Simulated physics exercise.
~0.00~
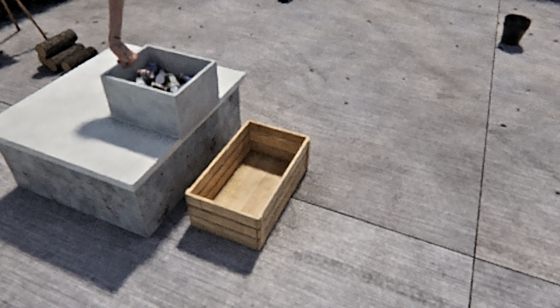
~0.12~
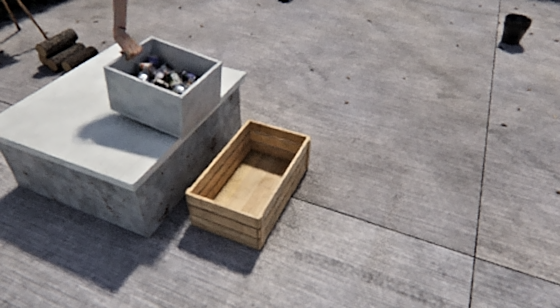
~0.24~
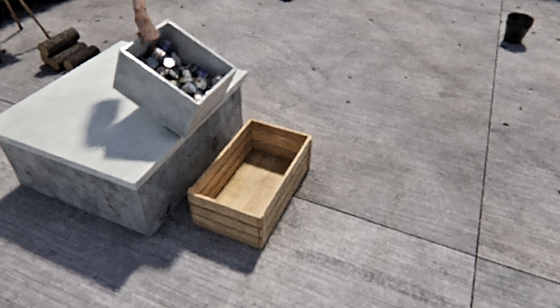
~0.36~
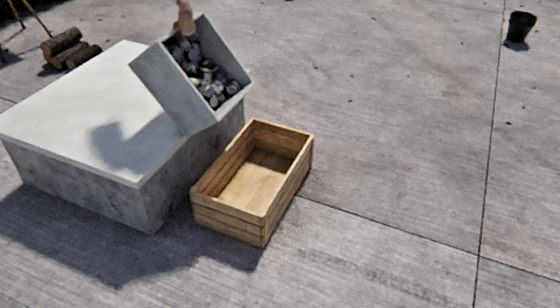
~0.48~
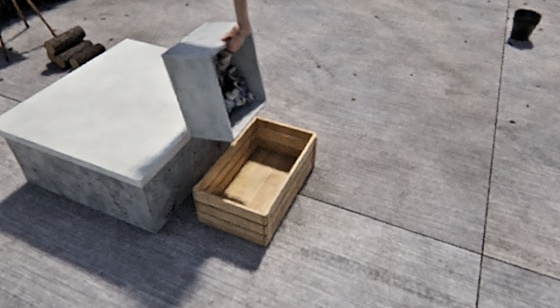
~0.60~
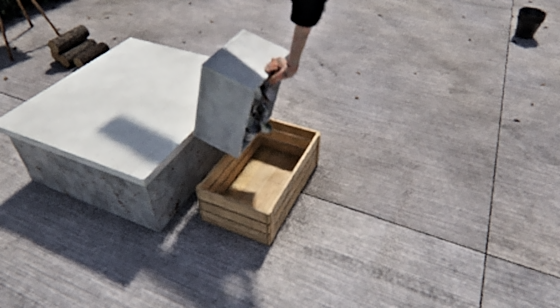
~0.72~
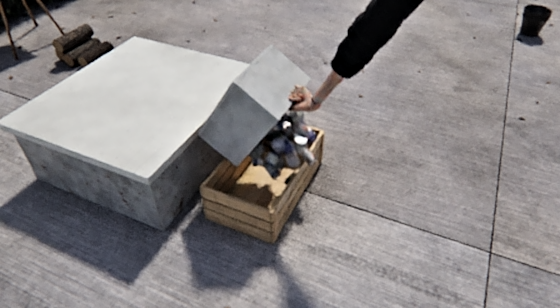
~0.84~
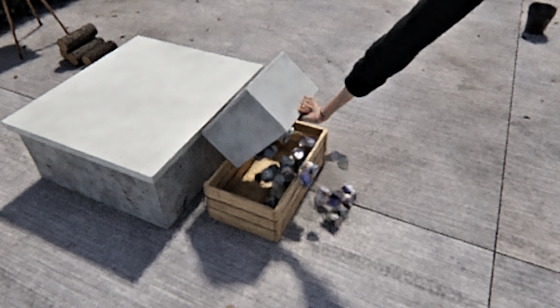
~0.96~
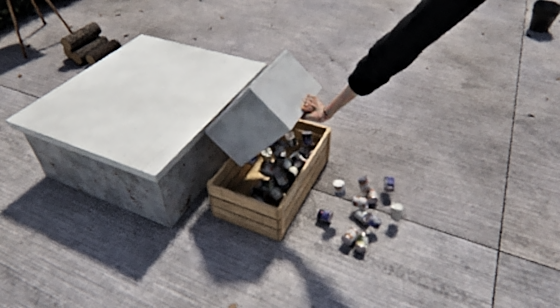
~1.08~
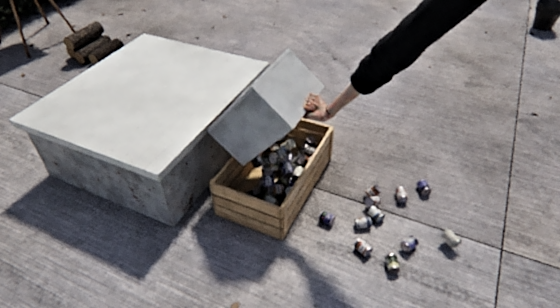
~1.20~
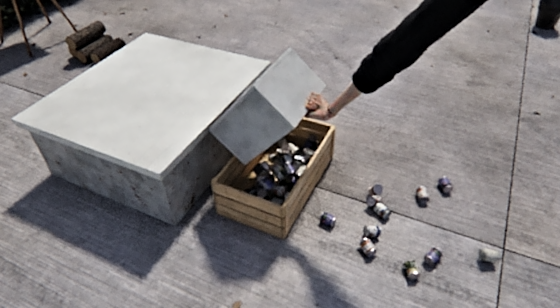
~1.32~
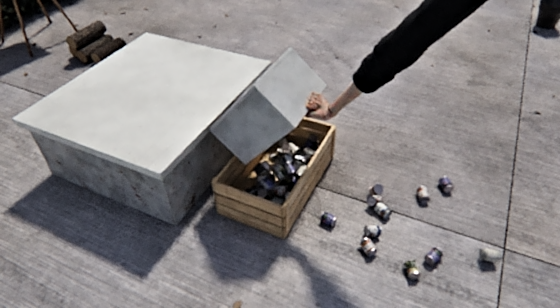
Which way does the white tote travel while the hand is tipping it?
The white tote moves to the right, off the end of the bench and over the wooden tote.
To begin with, a hand holds a white tote full of small, loose tins at the end of a pale bench, with an empty wooden tote on the ground below. The hand lifts the white tote a little and tips it steadily over to the right. Once it is past upright on its side, the tins slide out and tumble toward the wooden tote. Many land inside, while others drop beyond its right side and roll away across the concrete. Finally, the arm holds the white tote steeply tilted above a heap of tins, with several more lying still on the ground to the right.
